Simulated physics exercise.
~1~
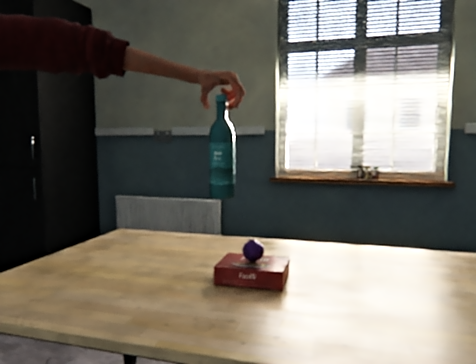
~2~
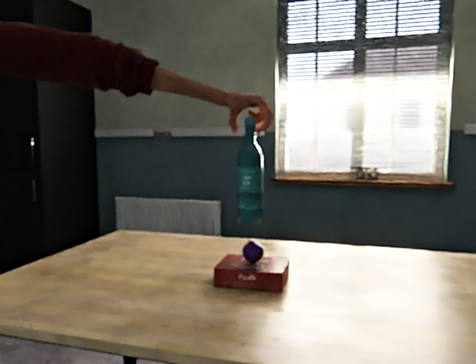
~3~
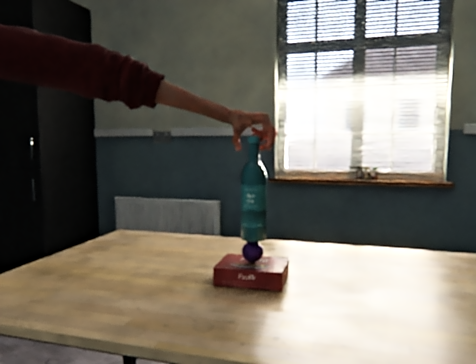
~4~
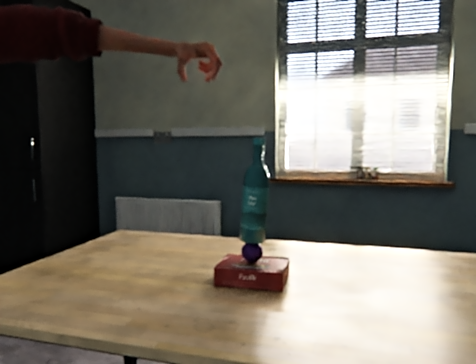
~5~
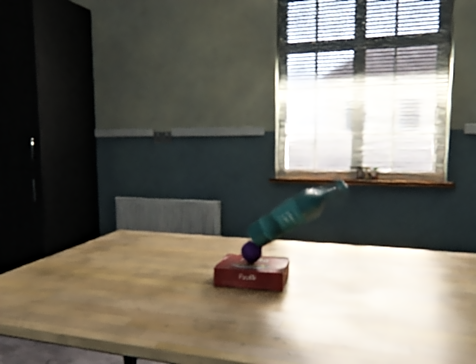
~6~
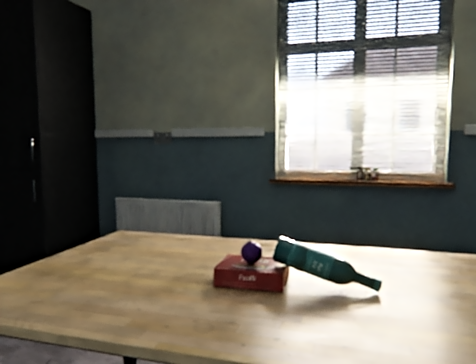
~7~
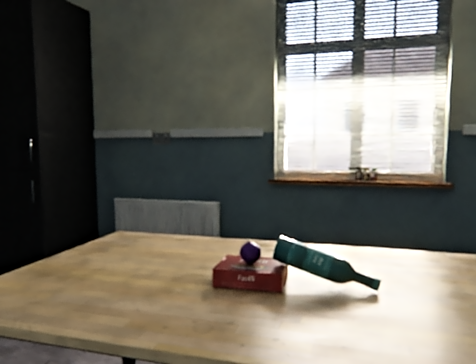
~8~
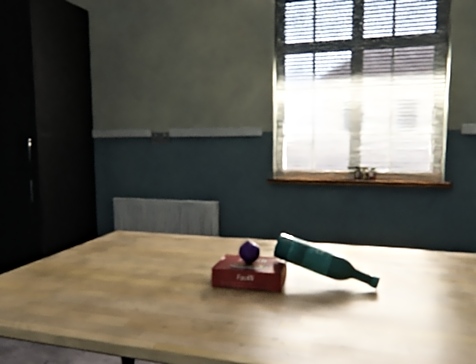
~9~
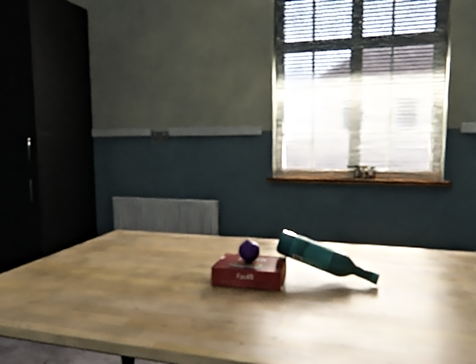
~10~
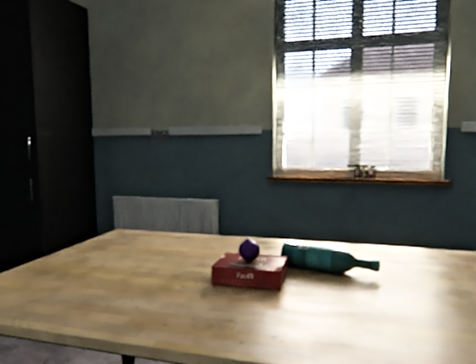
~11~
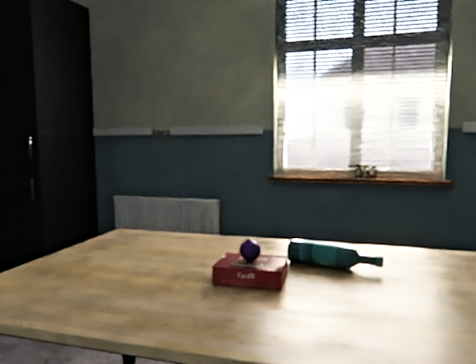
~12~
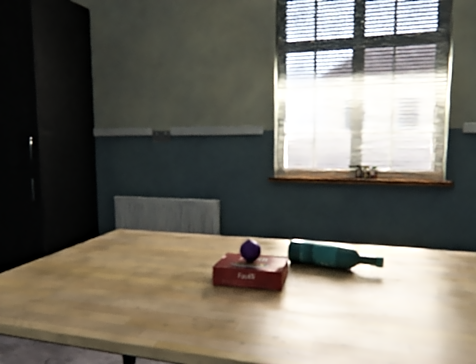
Turquoise bottle set upright by a hand on a small purple ball atop a red packet, toppling right and ending on its side on the table.
